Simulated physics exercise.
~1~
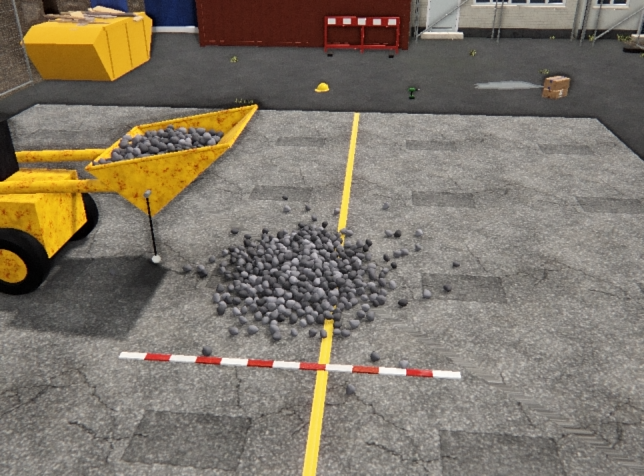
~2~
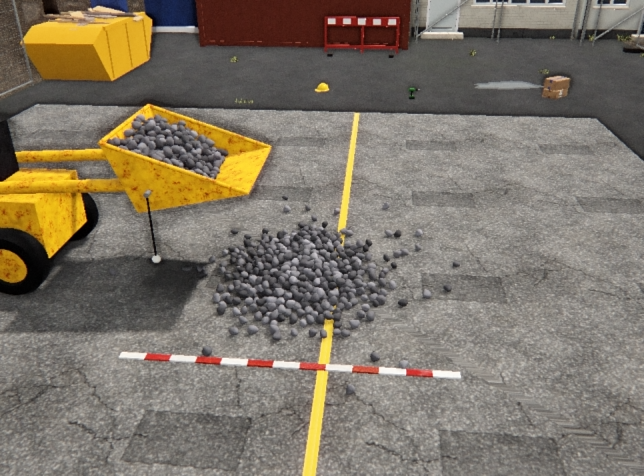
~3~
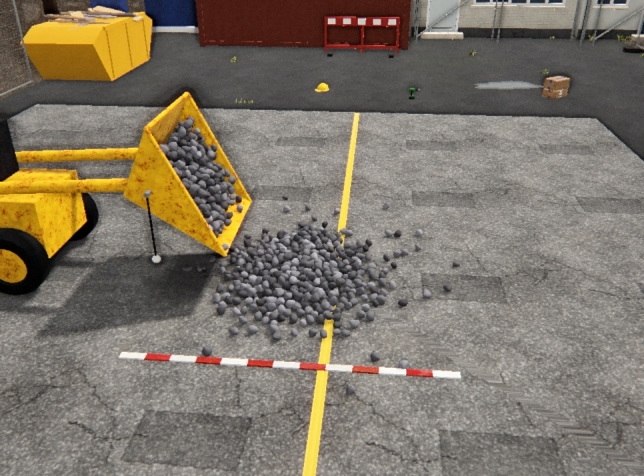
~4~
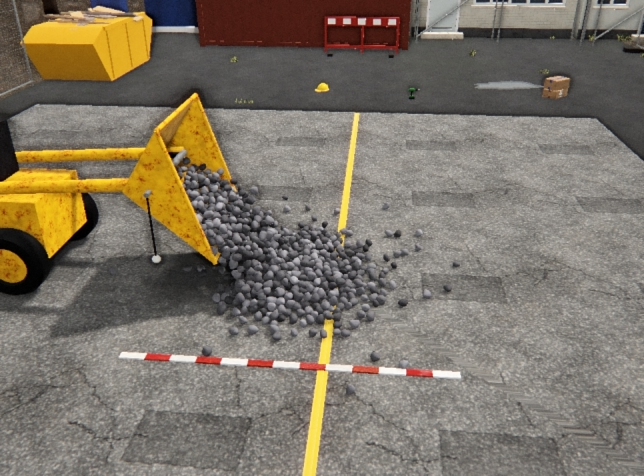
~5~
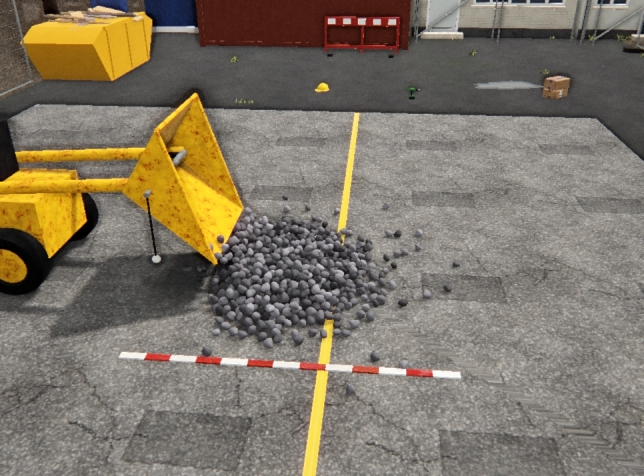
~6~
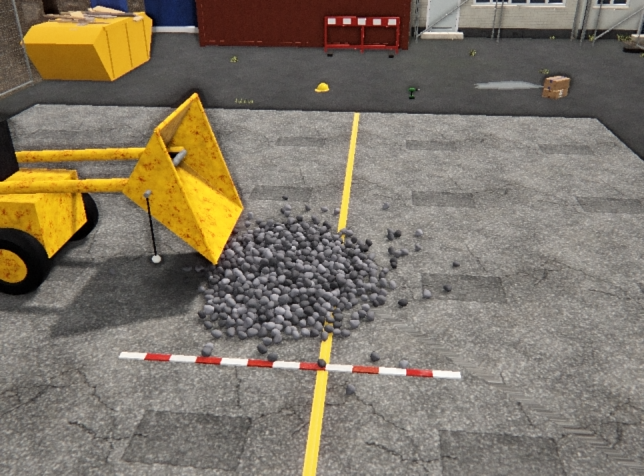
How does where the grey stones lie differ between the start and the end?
At the start the stones are split between the raised bucket at the left and a pile on the ground. By the end the bucket is empty and they all lie lower down, on the ground, in one fuller heap that has grown on its left and front sides.
A yellow loader at the left holds a bucket of grey stones beside a pile already lying across a yellow line on cracked grey paving. The yard is seen from above, with a red and white strip in front of the pile and a yellow container, a dark red wall and a barrier behind. The bucket tips forward and down to the right, and its stones slide to the lower edge. They pour onto the near side of the pile until the bucket is empty. It stays tipped beside a fuller heap, still mostly left of the line.
